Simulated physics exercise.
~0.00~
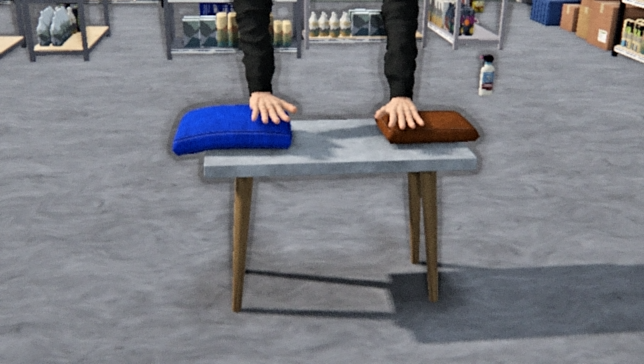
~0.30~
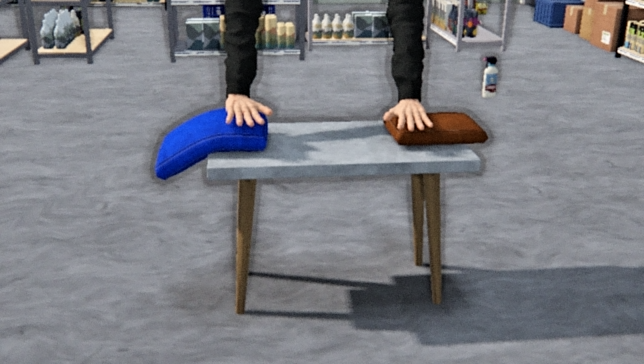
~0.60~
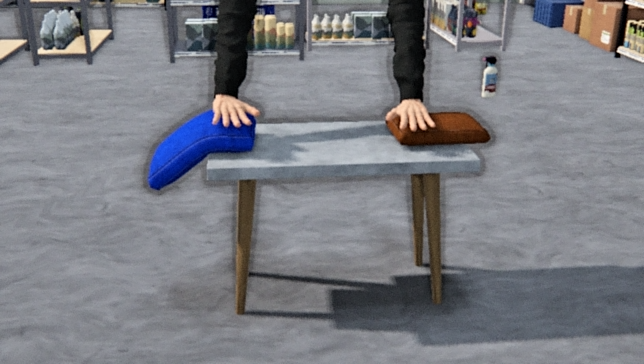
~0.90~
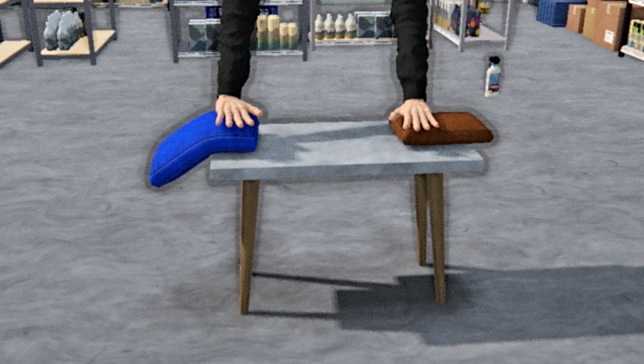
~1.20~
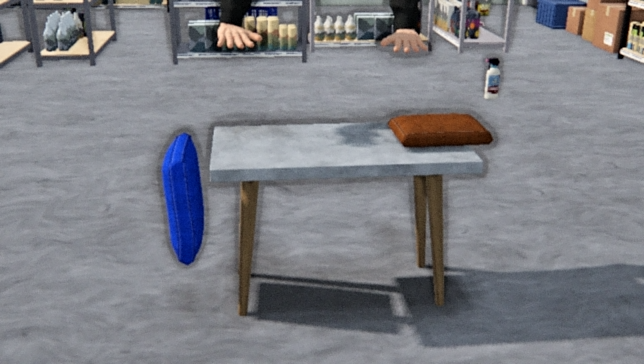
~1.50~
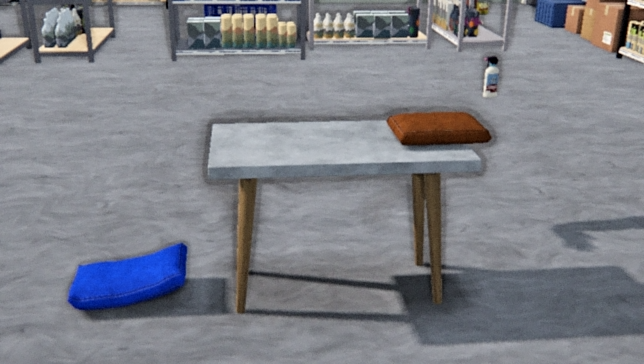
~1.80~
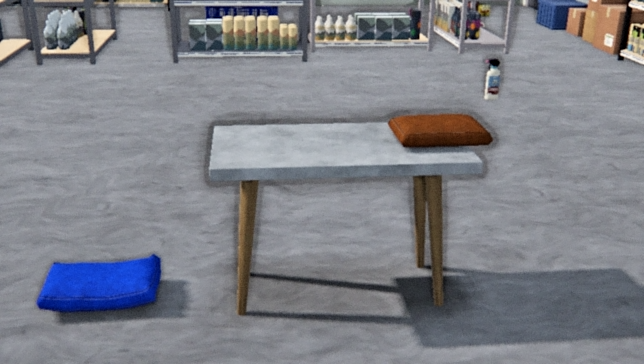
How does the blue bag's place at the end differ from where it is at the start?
At the start the blue bag lies on the left part of the bench top under a hand. At the end it lies on the floor to the left of the bench.
